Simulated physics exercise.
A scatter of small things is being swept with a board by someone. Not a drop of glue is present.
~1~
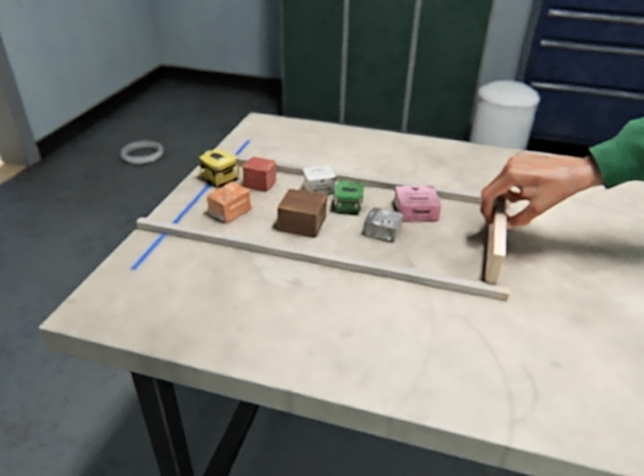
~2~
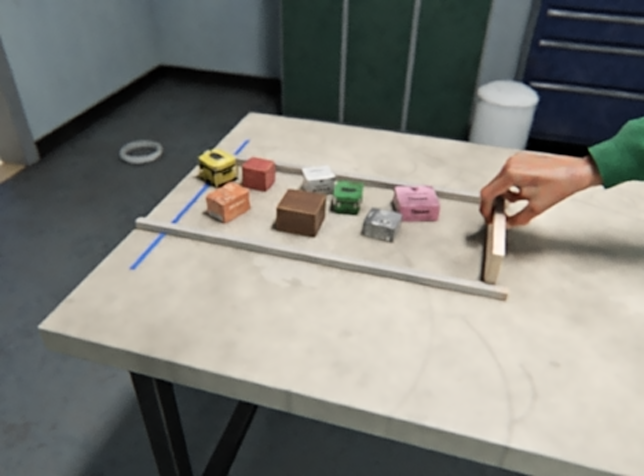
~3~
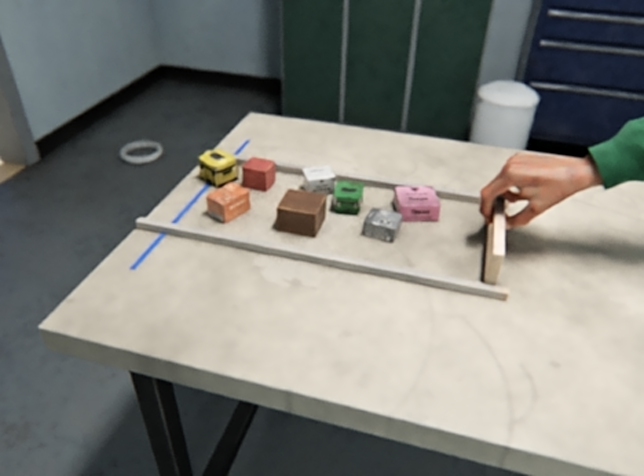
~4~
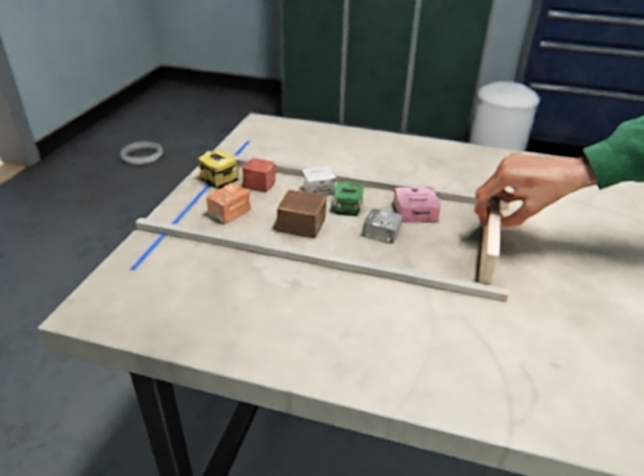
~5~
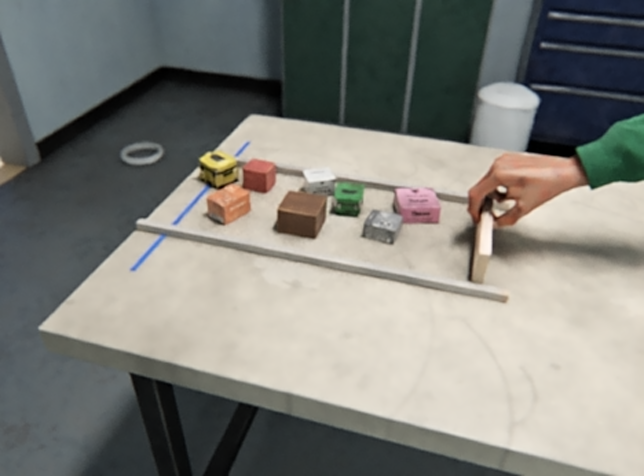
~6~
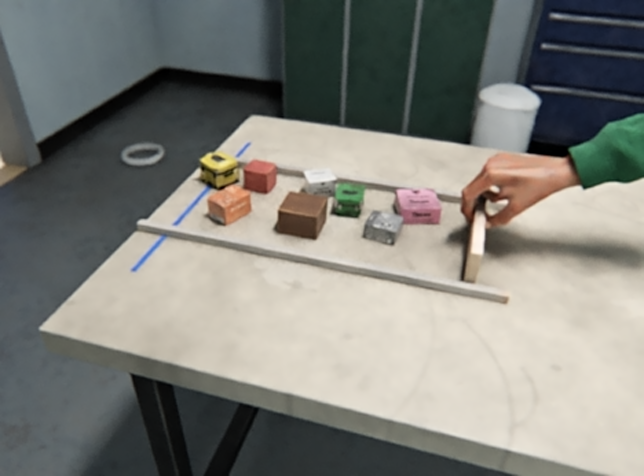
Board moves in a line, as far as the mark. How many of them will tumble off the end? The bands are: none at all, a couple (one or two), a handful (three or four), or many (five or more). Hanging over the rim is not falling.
It is many.
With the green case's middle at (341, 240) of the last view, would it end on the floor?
It is still up.
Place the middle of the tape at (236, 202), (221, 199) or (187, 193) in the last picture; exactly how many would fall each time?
Result per try: 3; 4; 8.
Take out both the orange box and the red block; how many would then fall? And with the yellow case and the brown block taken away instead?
In order, the numbers are 4 and 4.
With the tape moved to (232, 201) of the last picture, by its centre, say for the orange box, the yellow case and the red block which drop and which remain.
Going one by one, the orange box ends up off, the yellow case ends up off, the red block ends up off.
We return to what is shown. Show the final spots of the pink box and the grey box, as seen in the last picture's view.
Reading them off: First (201, 167); then (182, 192).
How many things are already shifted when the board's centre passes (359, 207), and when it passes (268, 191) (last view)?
The count reaches 5 first and 8 second.
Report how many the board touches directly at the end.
Total: 2.
Soon after, none off yet; yellow case at rest near (220, 170); orange box at rest near (230, 205); red block at rest near (260, 176).
After that, none off yet; yellow case moving near (213, 170); orange box displaced a little near (216, 205); red block displaced about its own width near (243, 174).
And then, one off so far; yellow case on its way down near (163, 296); orange box tilting a little near (149, 196); red block tilting a little near (181, 165).
In the end, the number that fall off is five or more; gone, green case, brown block, white box, red block, orange box and yellow case.
